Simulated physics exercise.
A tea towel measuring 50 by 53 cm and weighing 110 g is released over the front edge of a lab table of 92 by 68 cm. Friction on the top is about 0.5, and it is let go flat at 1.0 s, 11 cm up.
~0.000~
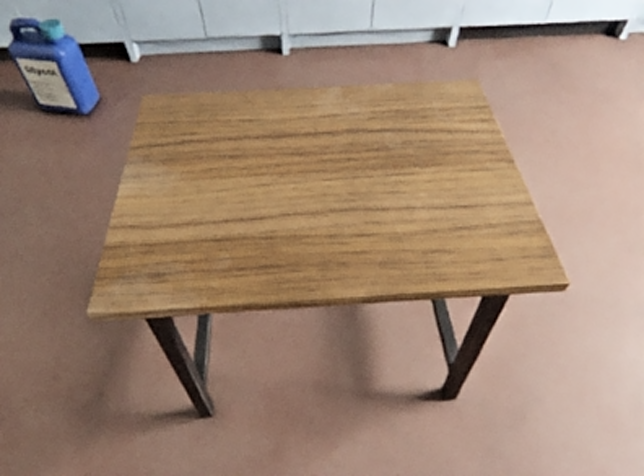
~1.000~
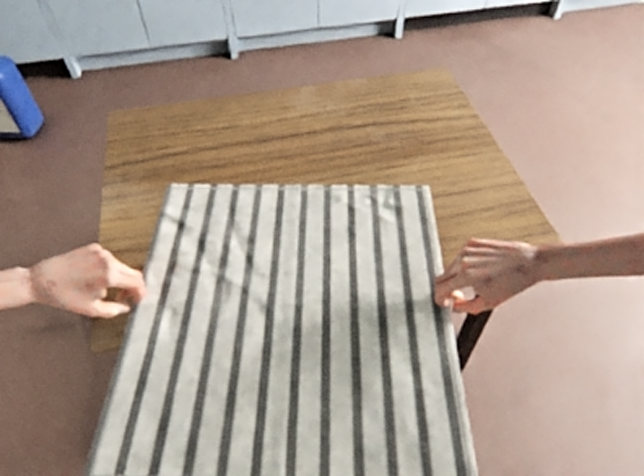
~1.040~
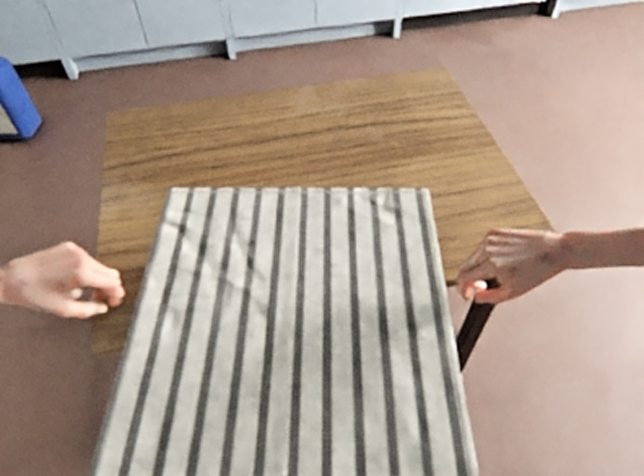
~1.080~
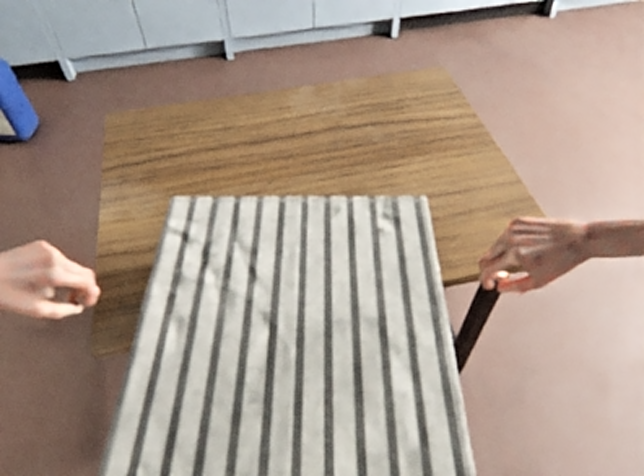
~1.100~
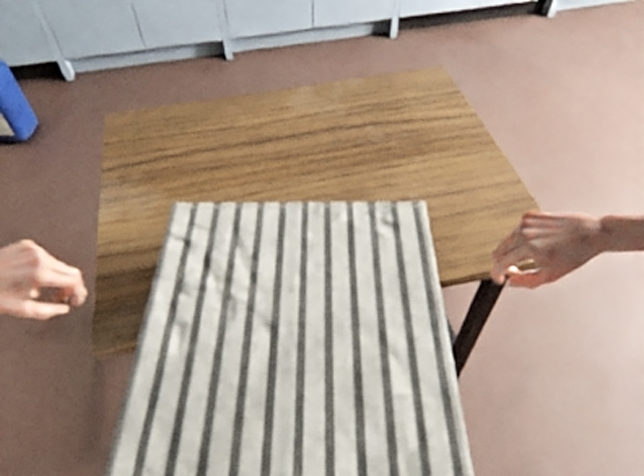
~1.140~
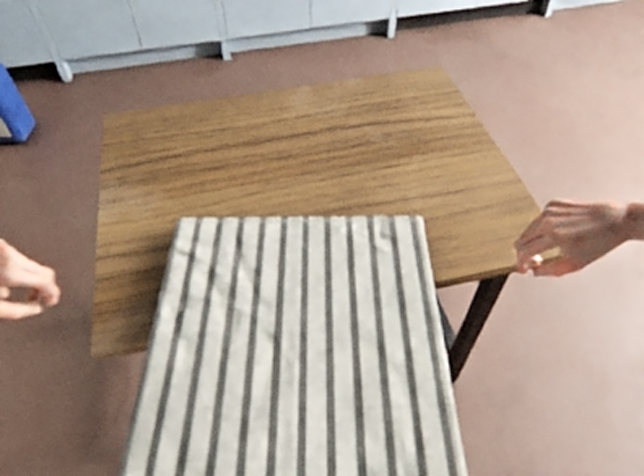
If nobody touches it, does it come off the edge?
Yes, looks like it ends up off.
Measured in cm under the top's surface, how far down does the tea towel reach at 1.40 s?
It hangs about 46 cm below the top.
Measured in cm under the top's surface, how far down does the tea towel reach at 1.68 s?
Roughly 74 cm.
After 1.4 s, 15 % of the tea towel is still over the top.
After 1.7 s, 0 % of the tea towel is still over the top.
After 1.9 s, 0 % of the tea towel is still over the top.
After 2.2 s, 0 % of the tea towel is still over the top.
After 4.4 s, 0 % of the tea towel is still over the top.
